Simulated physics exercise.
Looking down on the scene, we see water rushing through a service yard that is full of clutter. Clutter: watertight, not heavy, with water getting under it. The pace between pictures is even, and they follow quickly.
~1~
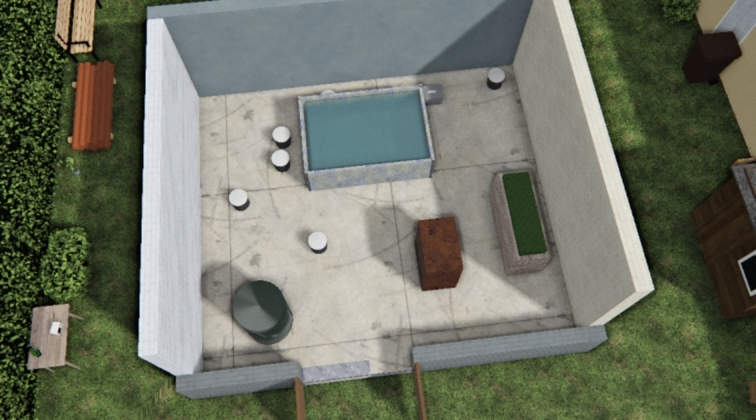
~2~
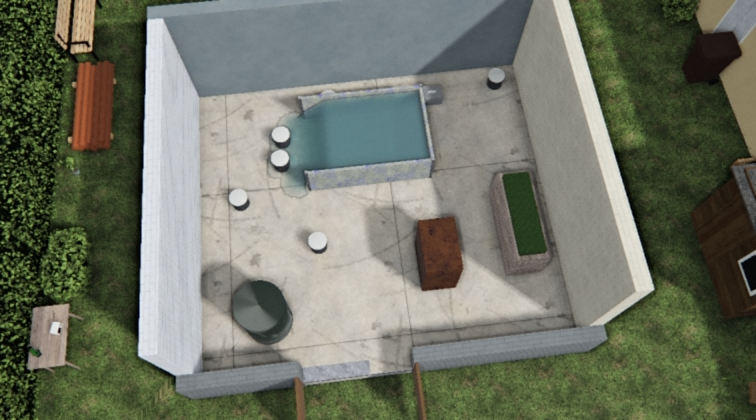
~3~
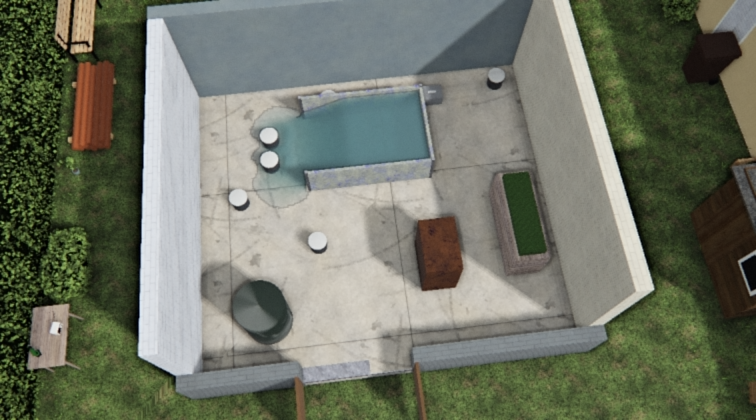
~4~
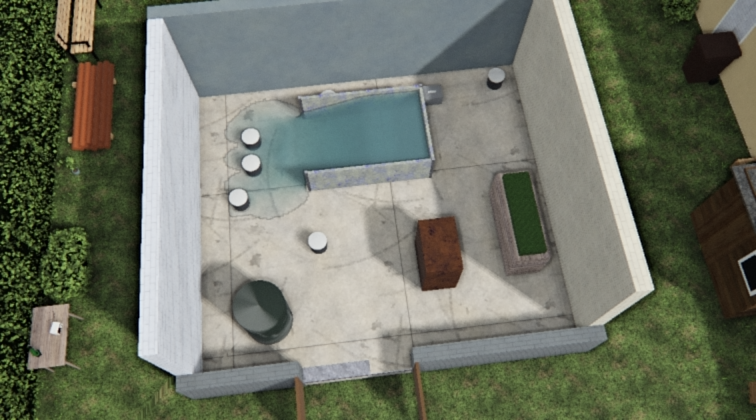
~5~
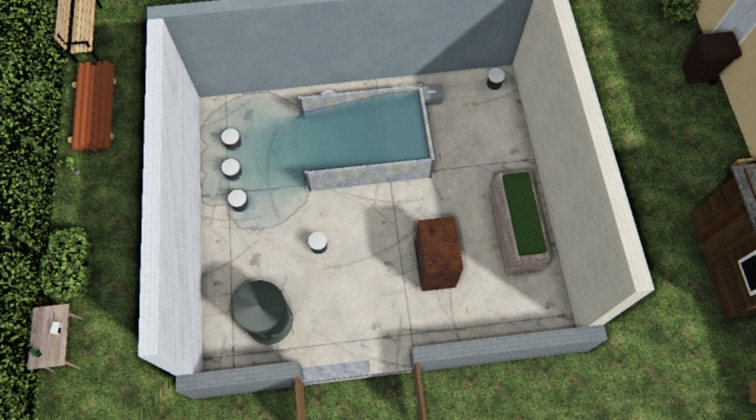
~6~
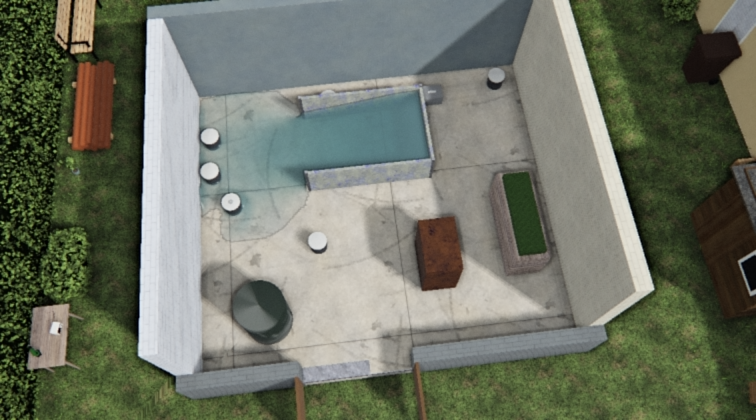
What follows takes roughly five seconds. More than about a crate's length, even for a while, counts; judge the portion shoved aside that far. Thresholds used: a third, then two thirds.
My call: Two thirds or above.
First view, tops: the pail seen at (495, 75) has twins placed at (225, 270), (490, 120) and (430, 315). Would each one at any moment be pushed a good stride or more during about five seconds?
Copy by copy, in order: Relocated, largely stays, largely stays.
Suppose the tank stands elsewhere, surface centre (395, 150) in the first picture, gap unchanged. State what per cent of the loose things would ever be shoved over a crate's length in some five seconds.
I'd put it close to 70 percent.
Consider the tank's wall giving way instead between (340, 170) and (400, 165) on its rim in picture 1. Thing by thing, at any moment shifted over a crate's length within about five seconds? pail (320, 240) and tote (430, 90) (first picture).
Taking them in order, covered the distance and short of it.
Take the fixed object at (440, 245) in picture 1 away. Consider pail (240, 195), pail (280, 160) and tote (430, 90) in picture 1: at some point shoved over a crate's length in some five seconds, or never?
Listed order result: Knocked clear / knocked clear / knocked clear.
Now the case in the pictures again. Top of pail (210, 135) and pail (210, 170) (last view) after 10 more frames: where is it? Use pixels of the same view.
Estimated positions: (228, 91) and (236, 247), approximately.
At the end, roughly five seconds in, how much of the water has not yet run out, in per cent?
By my count, 98 per cent.
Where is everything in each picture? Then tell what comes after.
A pail at (281, 134), on the bottom; a pail at (280, 158), on the bottom; 0 of 7 have shifted, in the first frame.
A pail at (281, 134), on the bottom; a pail at (280, 158) rests on the ground; 0 of 7 have shifted, in the second frame.
A pail at (269, 135) rests on the ground, close to its start; a pail at (269, 159), on the bottom, close to its start; 2 of 7 have shifted, in the third frame.
A pail at (251, 136), on the bottom, a stride from its start; a pail at (251, 163), on the bottom, a stride from its start; 2 of 7 have shifted, in the fourth frame.
A pail at (230, 136) rests on the ground, a stride from its start; a pail at (231, 167), on the bottom, a stride from its start; 2 of 7 have shifted, in the fifth frame.
A pail at (210, 136) rests on the ground, a stride from its start; a pail at (210, 171), on the bottom, a stride from its start; 3 of 7 have shifted, in the sixth frame.
A moment on, 3 of 7 are well off their spots; 2 afloat.
Next, 3 of 7 are well off their spots; 1 afloat.
Later, 4 of 7 are well off their spots; 2 afloat.
In the end, 5 of 7 are well off their spots, and 5 have been at some point; 1 afloat.
